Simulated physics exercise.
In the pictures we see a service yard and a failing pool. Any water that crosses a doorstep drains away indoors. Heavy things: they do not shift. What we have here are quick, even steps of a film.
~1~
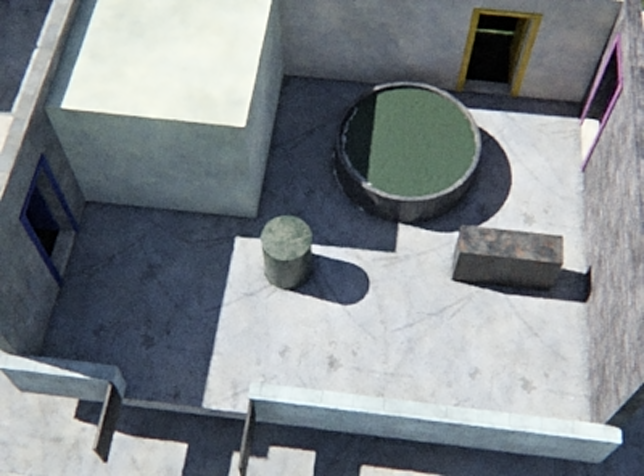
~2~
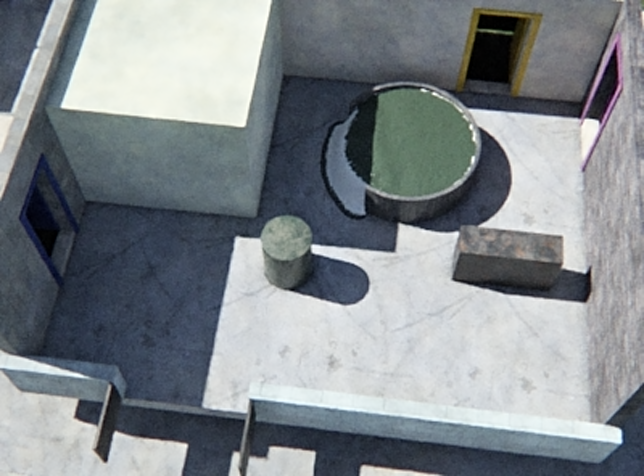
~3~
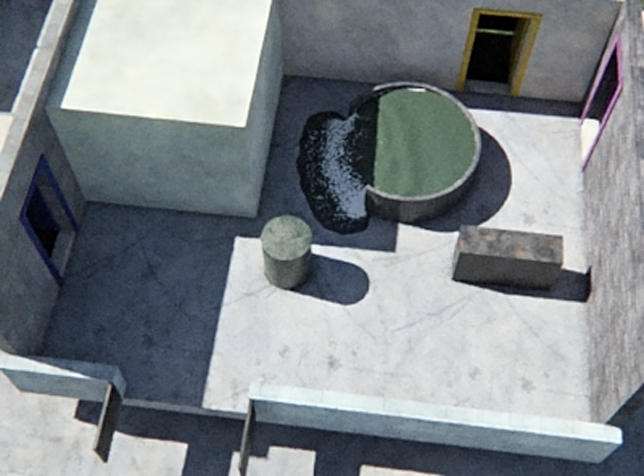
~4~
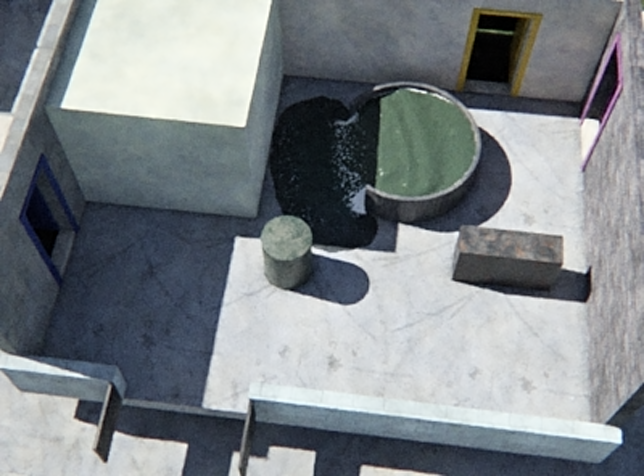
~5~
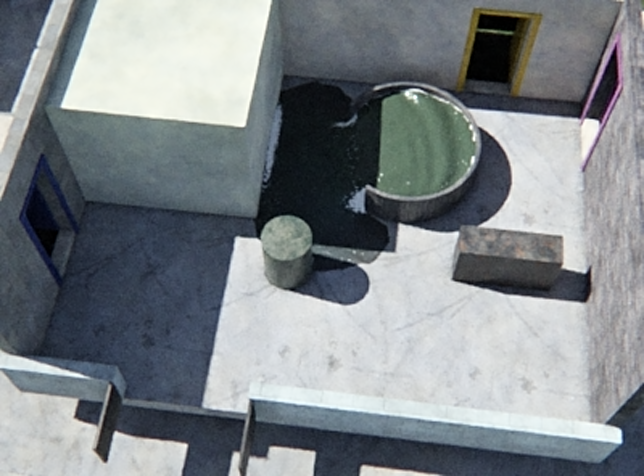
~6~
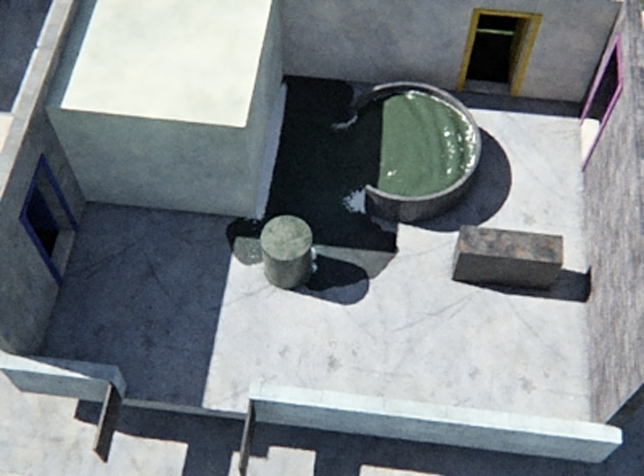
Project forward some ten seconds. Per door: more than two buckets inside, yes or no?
Per door - purple door: No, blue door: No, yellow door: No.
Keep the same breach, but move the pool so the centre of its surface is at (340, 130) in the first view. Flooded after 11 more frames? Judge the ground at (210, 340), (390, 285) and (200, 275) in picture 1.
In turn: Wet, wet, under water.
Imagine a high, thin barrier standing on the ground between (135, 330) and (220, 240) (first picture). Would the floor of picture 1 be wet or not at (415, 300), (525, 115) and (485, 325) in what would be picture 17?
Lab note - point 1: Parched; point 2: Parched; point 3: Parched.
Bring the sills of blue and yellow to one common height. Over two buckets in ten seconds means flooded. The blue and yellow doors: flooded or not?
Then: The blue door exceeds the limit; the yellow door stays within the limit.
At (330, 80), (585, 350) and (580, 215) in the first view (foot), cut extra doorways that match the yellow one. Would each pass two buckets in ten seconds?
So it goes runs above, then runs below, then runs below.
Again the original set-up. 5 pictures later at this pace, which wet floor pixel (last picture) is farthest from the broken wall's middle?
Near (126, 287).
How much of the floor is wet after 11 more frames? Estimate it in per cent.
About 40 %.
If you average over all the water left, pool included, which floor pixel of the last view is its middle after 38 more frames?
(335, 213).
A moment on, water covers 20 % of the floor; the purple door not reached, the blue door not reached, the yellow door not reached.
Next, water covers 40 % of the floor; the purple door not reached, the blue door not reached, the yellow door not reached.
Then, water covers 70 % of the floor; the purple door not reached, the blue door wet at the sill, nothing in, the yellow door wet at the sill, nothing in.
Later, water covers 90 % of the floor; the purple door wet at the sill, nothing in, the blue door wet at the sill, nothing in, the yellow door under two buckets in.
In the end, water covers 100 % of the floor; the purple door wet at the sill, nothing in, the blue door wet at the sill, nothing in, the yellow door under two buckets in.
